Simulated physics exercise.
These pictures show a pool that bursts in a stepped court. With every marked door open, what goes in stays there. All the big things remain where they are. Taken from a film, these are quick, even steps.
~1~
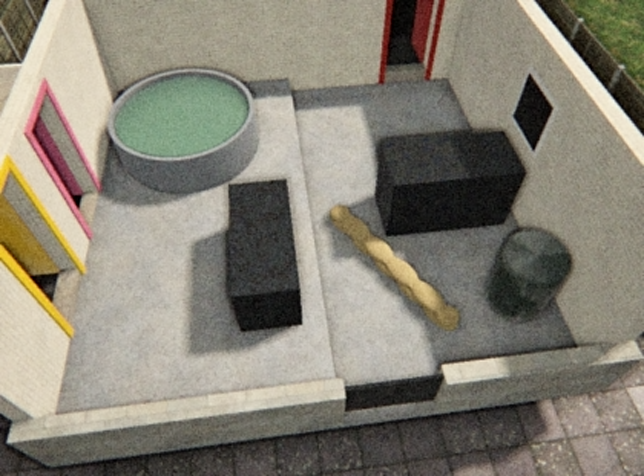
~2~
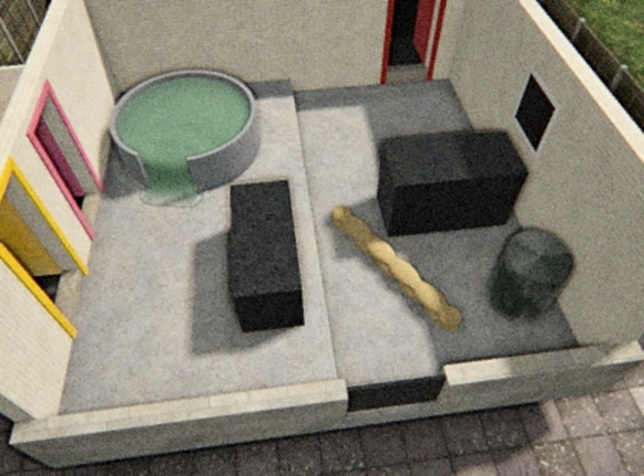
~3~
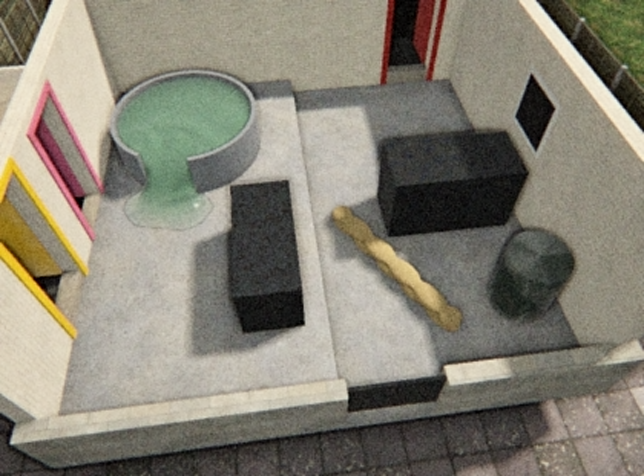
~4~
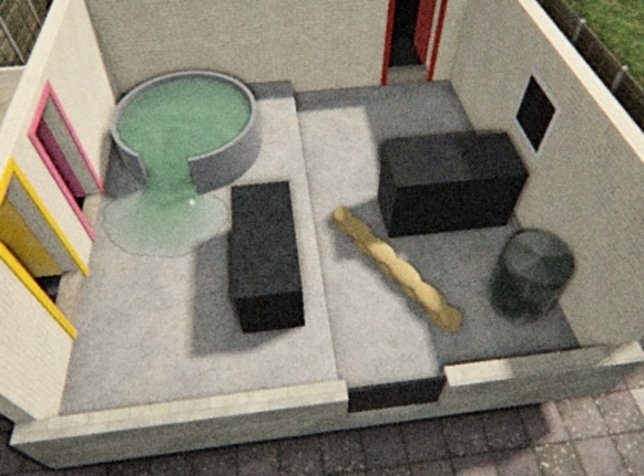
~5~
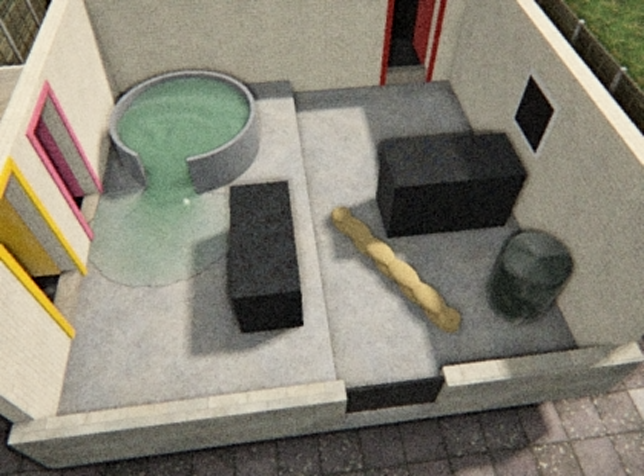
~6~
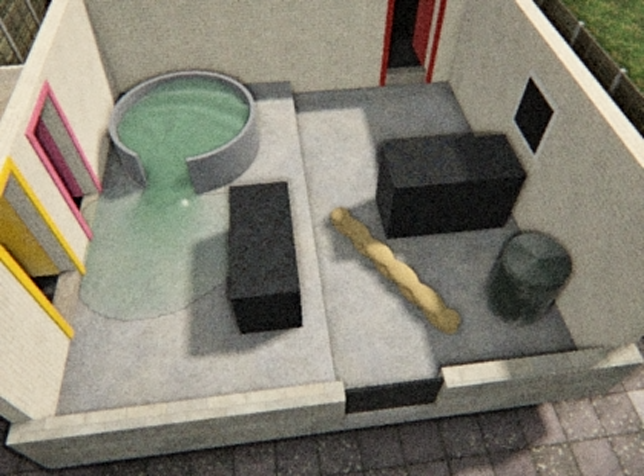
The video shows a round grey pool of green water in a walled court with dark blocks; a gap opens in its front and water pours out, spreading across the pale floor toward the viewer, past the pink-framed doorway.
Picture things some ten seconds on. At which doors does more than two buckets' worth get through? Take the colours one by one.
The yellow door lets through two buckets or less; the pink door lets through more than two buckets; the red door lets through two buckets or less.
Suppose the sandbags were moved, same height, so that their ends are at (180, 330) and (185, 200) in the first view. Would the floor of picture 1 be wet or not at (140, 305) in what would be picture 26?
Result at the point: Soaked.
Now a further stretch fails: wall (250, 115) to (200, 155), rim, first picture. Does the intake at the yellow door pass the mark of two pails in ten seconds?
Yellow door: Stays within it.
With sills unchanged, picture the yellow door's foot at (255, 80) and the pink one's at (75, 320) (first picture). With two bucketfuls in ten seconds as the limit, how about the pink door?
Lab note: Pink door exceeds it.
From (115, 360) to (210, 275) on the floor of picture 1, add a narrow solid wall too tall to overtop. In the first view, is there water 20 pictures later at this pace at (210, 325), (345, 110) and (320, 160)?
Submerged; untouched; untouched.
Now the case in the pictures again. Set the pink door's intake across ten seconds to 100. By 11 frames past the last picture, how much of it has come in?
Roughly 35 %.
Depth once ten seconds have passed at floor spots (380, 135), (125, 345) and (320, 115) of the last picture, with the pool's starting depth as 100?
In order: Roughly 2, 18 and 2 in a hundred.
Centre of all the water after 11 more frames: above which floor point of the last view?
Near pixel (178, 202).
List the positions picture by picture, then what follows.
The first picture shows the pool at (183, 115) is whole and still.
In the second picture, the front is at (199, 199), out from the gap at (169, 180).
In the third picture, water pours out at (170, 183) and has run to (187, 225).
In the fourth picture, water pours out at (171, 184) and has run to (186, 250).
In the fifth picture, water pours out at (169, 183) and has run to (129, 281).
In the sixth picture, the front is at (120, 315), out from the gap at (169, 183).
A moment on, water covers 20 % of the floor; the yellow door wet at the sill, nothing in, the pink door over two buckets in, the red door not reached.
Next, water covers 25 % of the floor; the yellow door wet at the sill, nothing in, the pink door over two buckets in, the red door not reached.
Then, water covers 35 % of the floor; the yellow door wet at the sill, nothing in, the pink door far over two buckets in, the red door not reached.
Later, water covers 45 % of the floor; the yellow door under two buckets in, the pink door far over two buckets in, the red door not reached.
In the end, water covers 70 % of the floor; the yellow door under two buckets in, the pink door far over two buckets in, the red door wet at the sill, nothing in.
